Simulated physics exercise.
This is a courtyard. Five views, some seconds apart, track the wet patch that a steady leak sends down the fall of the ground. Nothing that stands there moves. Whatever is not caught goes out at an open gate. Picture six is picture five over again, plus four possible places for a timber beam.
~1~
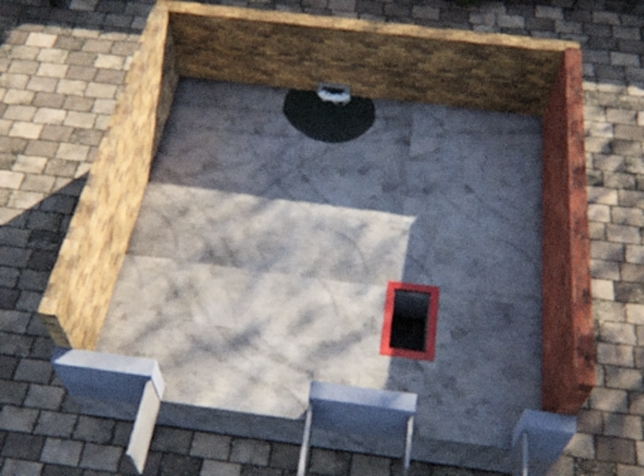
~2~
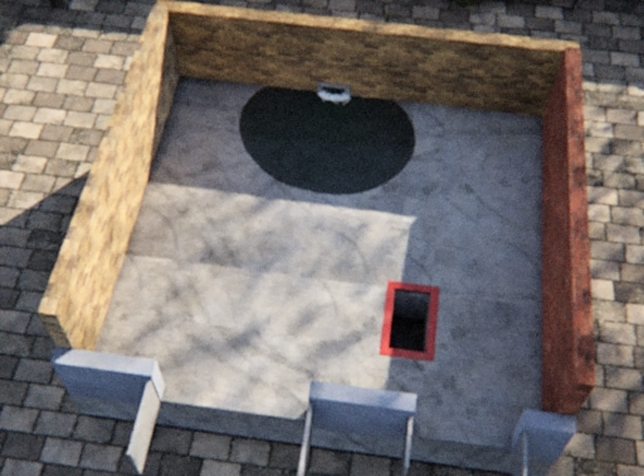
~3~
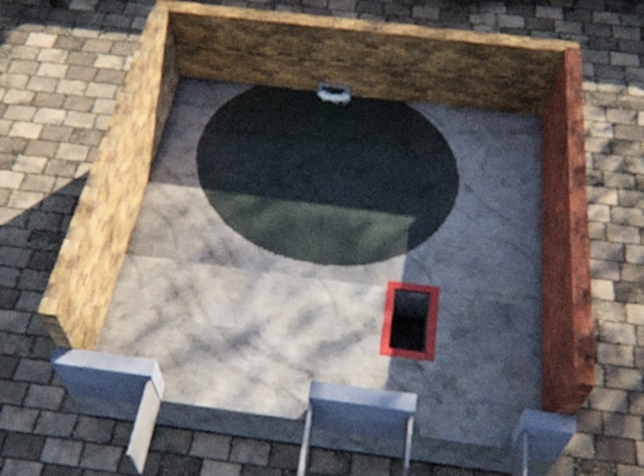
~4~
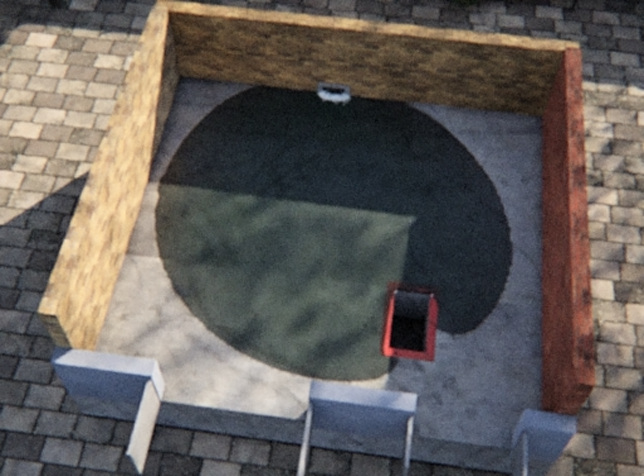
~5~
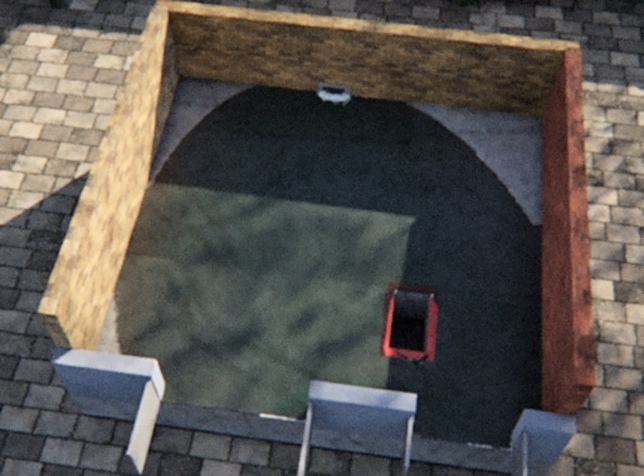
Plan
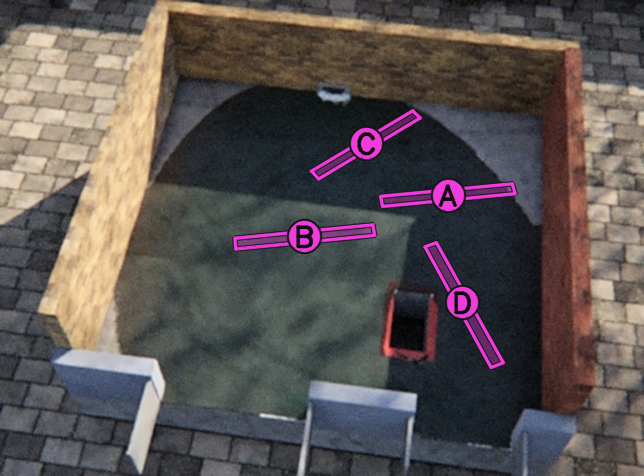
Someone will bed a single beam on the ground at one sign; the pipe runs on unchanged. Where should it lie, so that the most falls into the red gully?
Use spot D.
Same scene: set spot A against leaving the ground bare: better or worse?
It is worse.
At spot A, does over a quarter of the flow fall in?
No.
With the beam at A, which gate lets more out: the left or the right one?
More leaves on the left.
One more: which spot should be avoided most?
Spot C.
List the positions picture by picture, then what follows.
Outfall at (334, 89); red gully at (410, 320); open gate at (461, 426); open gate at (238, 395); water covers 4 % of the ground and shows as far out as (306, 131); red gully still dry.
Water covers 14 % of the ground and shows as far out as (295, 184); red gully still dry.
Water covers 32 % of the ground and shows as far out as (347, 260); red gully still dry.
Water covers 58 % of the ground and shows as far out as (369, 368); red gully taking water.
80 % of the ground is wet; red gully taking water.
On the marked copy, A from (381, 201) to (513, 188); B from (235, 243) to (373, 230); C from (315, 175) to (416, 114); D from (430, 244) to (497, 365).
Choosing A, about 12 % of the stream runs into the red gully, about 88 % out by the gates.
Choosing B, about 14 % of the stream runs into the red gully, about 86 % out by the gates.
Choosing C, about 2 % of the stream runs into the red gully, about 98 % out by the gates.
Choosing D, about 21 % of the stream runs into the red gully, about 79 % out by the gates.
